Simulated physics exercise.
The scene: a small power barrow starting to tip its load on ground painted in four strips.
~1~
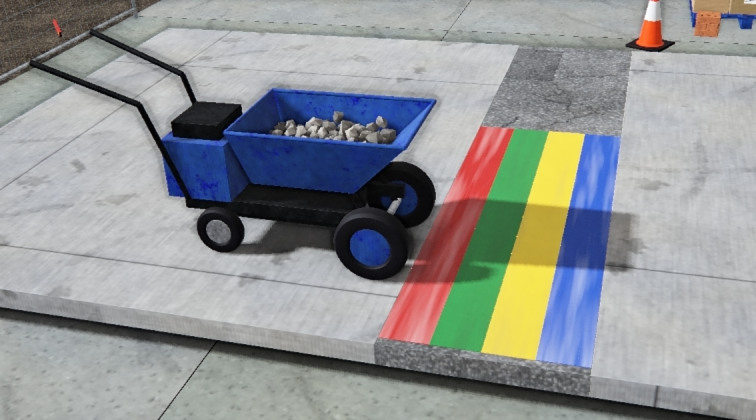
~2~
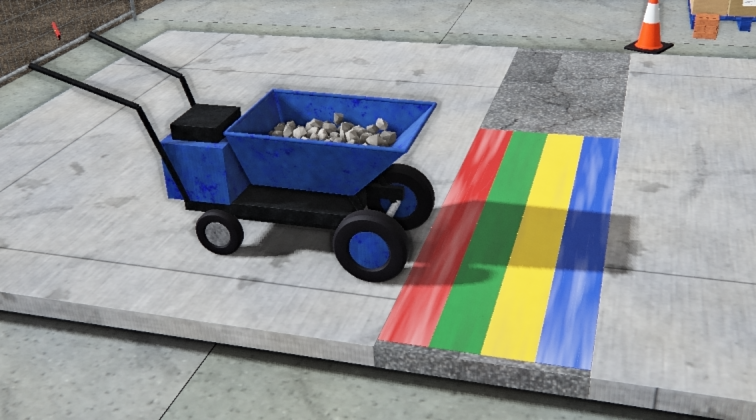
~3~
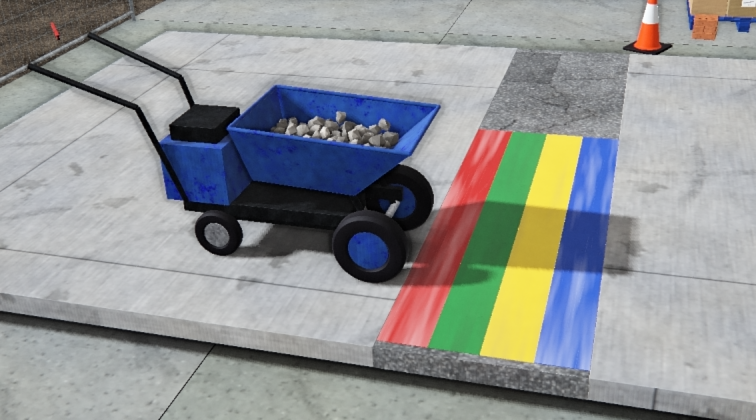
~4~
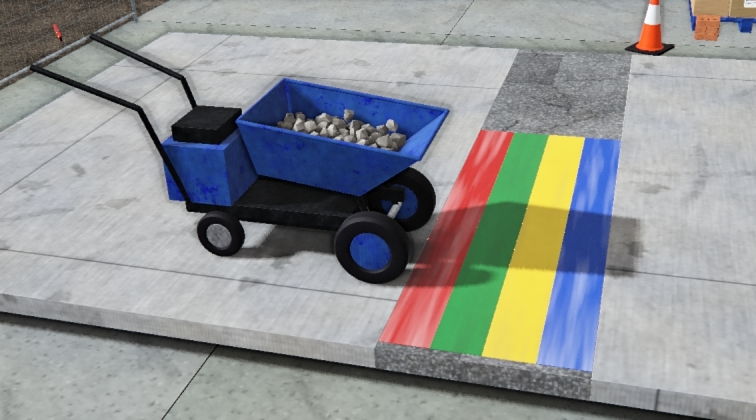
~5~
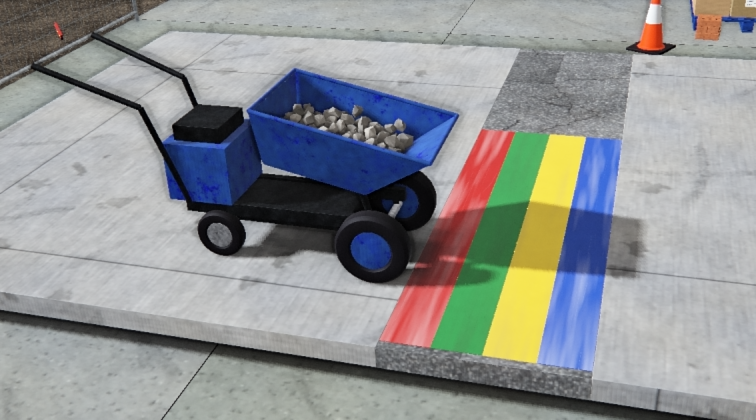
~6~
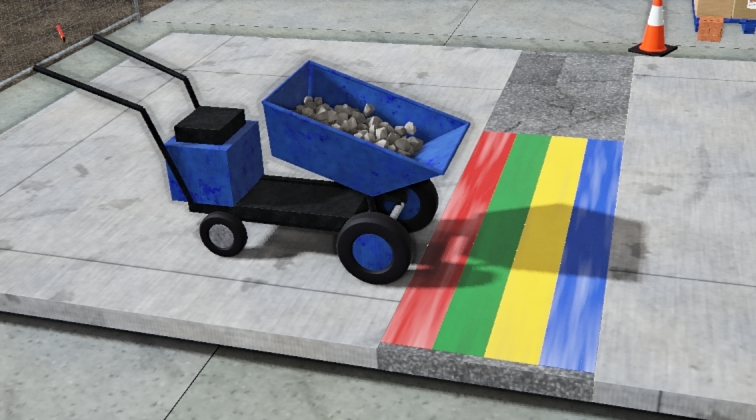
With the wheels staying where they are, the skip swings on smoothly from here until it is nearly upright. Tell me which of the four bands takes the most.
I would say the yellow band takes the most.
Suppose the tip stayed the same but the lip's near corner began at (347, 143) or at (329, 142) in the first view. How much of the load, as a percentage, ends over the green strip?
You'd get 40 in a hundred the first time and 30 in a hundred the second.
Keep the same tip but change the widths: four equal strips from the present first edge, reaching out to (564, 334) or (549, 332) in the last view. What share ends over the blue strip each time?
Shares: Near 40 %; near 40 %.
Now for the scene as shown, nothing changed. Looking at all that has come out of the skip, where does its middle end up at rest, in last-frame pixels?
Close to (544, 267), more or less.
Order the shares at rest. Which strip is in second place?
The second place goes to the blue strip.
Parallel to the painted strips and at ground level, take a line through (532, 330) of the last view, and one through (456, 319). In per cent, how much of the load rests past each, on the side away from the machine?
Near 40 % and near 90 %, in that order.
Just after the last frame, skip tipped steeply; every one in the skip.
A moment on, skip tipped right over; roughly two thirds in the skip; just a few over the green strip; roughly a third over the yellow strip; just a few over the blue strip.
Further on, skip tipped right over; about a tenth in the skip; about a tenth over the green strip; roughly half over the yellow strip; roughly a quarter over the blue strip; about a tenth off the paint.
When it is over, skip tipped right over; about a tenth in the skip; not one over the red strip; about a tenth over the green strip; roughly half over the yellow strip; roughly a quarter over the blue strip; about a tenth off the paint.
